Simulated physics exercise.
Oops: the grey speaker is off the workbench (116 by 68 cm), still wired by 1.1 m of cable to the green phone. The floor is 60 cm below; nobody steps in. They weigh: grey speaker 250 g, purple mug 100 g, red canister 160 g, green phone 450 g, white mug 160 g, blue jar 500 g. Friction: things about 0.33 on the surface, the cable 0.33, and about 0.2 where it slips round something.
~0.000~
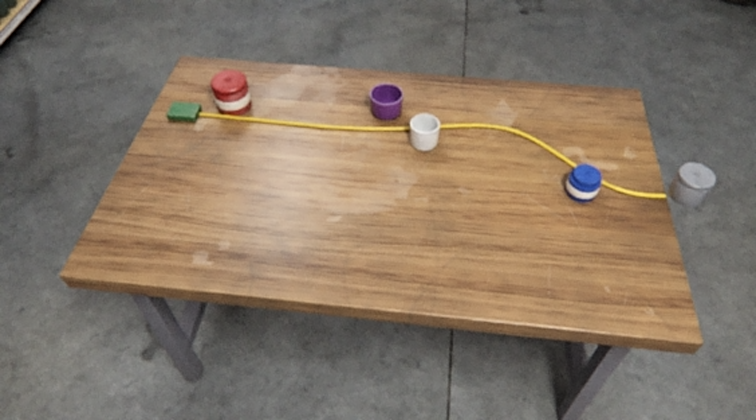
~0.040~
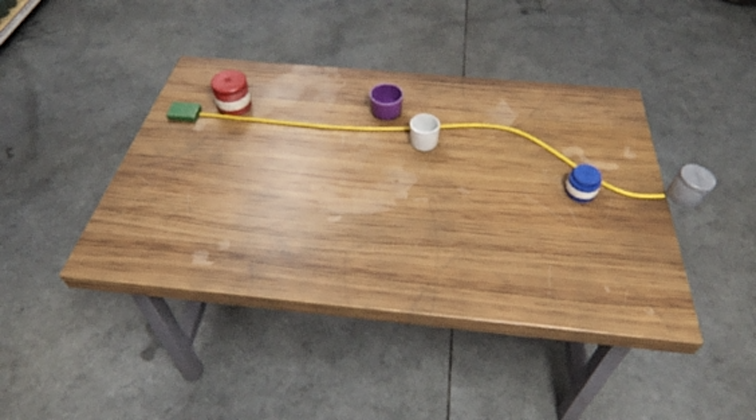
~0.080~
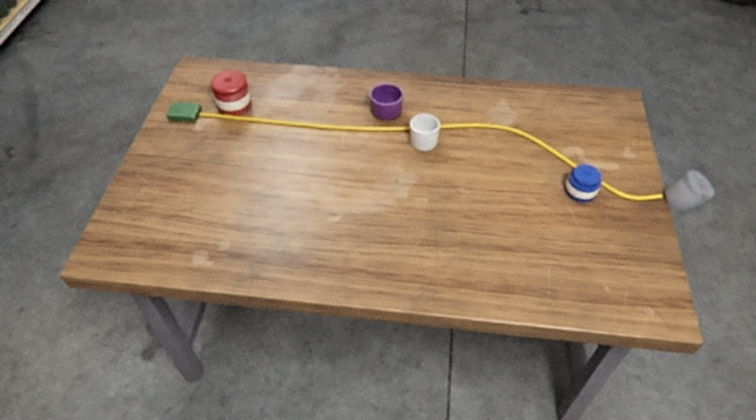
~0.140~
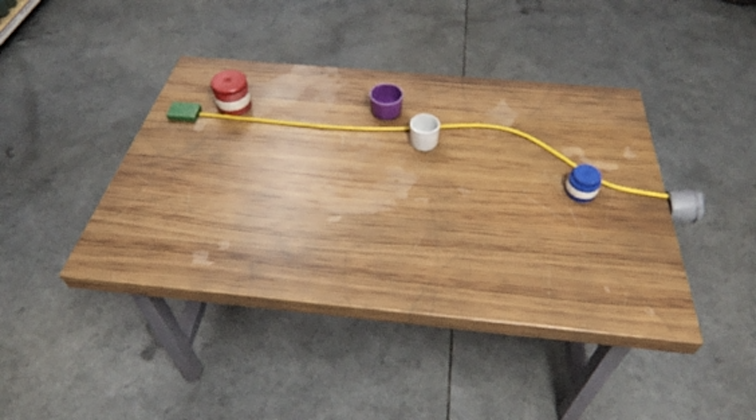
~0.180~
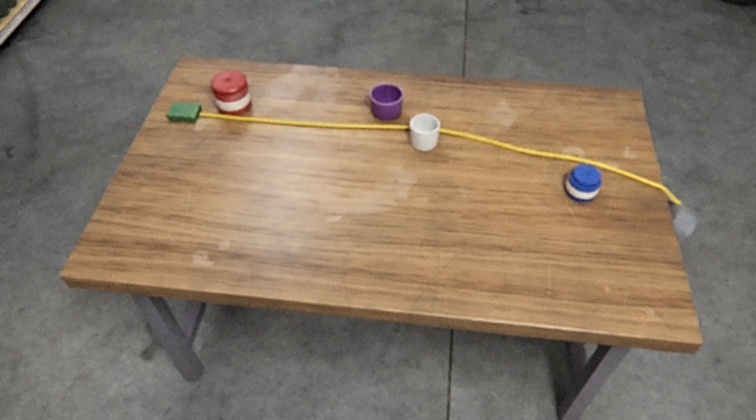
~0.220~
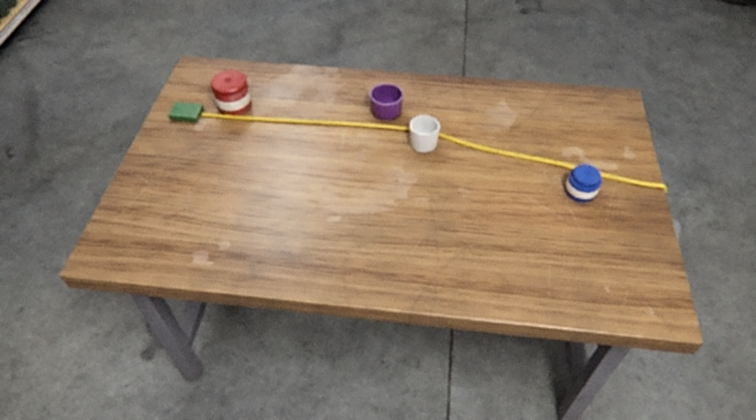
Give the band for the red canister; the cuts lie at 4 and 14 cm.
The red canister barely shifts.
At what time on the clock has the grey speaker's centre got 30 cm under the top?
That is: Never.
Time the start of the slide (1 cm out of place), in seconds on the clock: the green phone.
Green phone 0.24 s.
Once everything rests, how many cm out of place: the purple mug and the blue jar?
Purple mug 0 cm, blue jar 0 cm.
By 0.5 s, the cable's tail end at (221, 117); grey speaker over the edge, green phone 5 cm off its start, white mug 2 cm off its start.
By 0.7 s, the cable's tail end at (222, 117); grey speaker over the edge, green phone 5 cm off its start, white mug 2 cm off its start.
By 1.0 s, the cable's tail end at (222, 117); red canister 1 cm off its start at (232, 80), grey speaker over the edge, green phone 5 cm off its start at (205, 111).
By 1.2 s, the cable's tail end at (222, 117); red canister 1 cm off its start, grey speaker over the edge, green phone 5 cm off its start.
By 2.4 s, the cable's tail end at (222, 117); red canister 1 cm off its start at (232, 80), green phone 5 cm off its start at (205, 111), white mug 2 cm off its start at (424, 131), grey speaker over the edge.
